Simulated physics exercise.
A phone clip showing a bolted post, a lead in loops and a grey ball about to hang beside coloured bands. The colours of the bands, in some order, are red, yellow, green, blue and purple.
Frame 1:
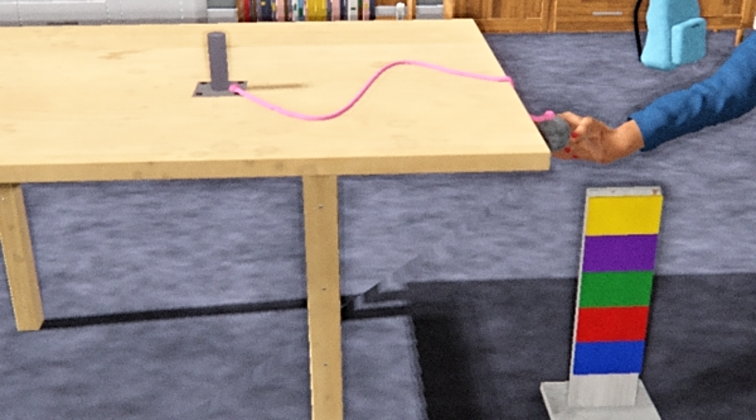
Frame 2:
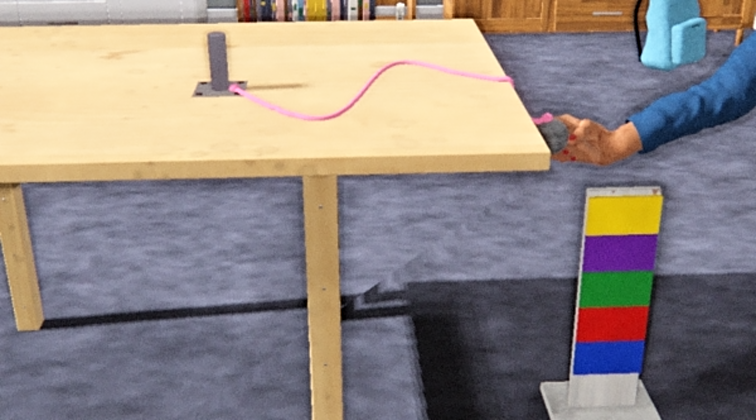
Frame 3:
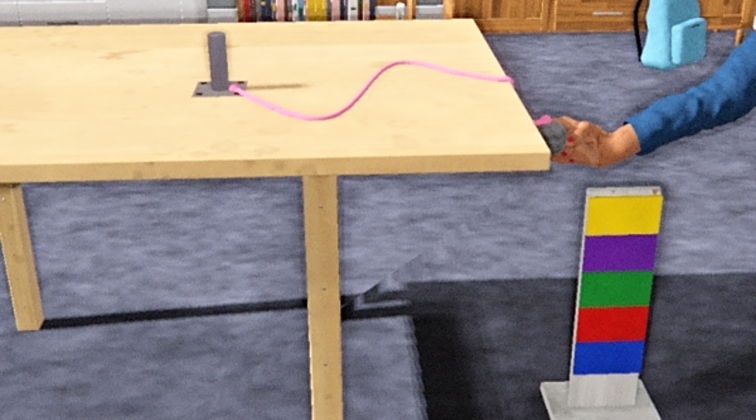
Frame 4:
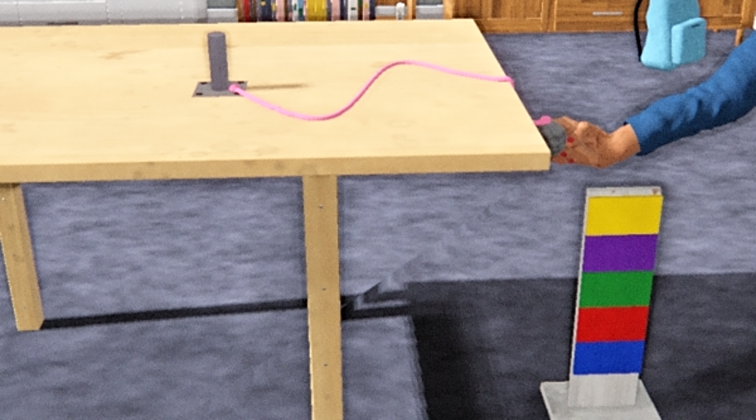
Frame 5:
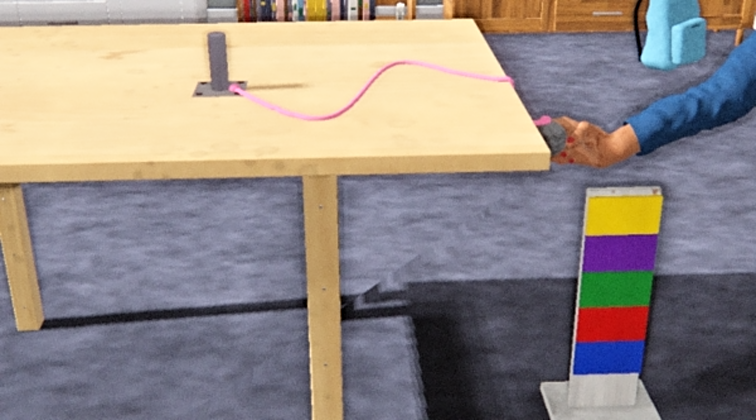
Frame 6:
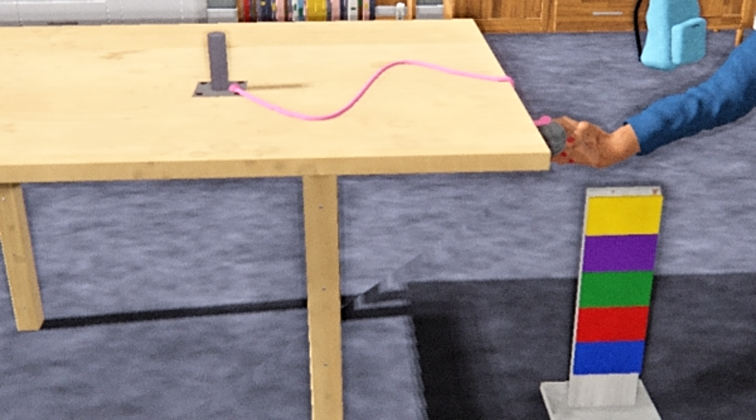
In a room with a wooden table, a hand at the table's right edge holds a grey ball on a pink cord running loosely to a metal bracket, above a stand of coloured bands; almost nothing moves.
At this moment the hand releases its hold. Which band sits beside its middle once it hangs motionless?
The red band.
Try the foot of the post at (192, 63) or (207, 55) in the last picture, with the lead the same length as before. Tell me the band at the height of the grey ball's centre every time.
The first case gives green, the second gives green.
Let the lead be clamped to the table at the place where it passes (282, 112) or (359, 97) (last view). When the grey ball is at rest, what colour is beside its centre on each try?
For the first place it's green, and for the second purple.
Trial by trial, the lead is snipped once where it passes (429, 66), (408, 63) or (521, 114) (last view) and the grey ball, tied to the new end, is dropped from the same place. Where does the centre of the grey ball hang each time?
In order, it ends up near (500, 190), (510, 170) and (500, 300).
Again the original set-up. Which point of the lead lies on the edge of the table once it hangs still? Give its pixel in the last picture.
Pixel (376, 77) or thereabouts.
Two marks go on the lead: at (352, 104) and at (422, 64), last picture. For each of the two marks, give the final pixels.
Point one: (424, 88); point two: (510, 174).
A little later, ball near (513, 323); level with red.
Next, ball near (495, 344); level with red.
When it is over, ball near (499, 340); level with red. Its middle rests at the red band.
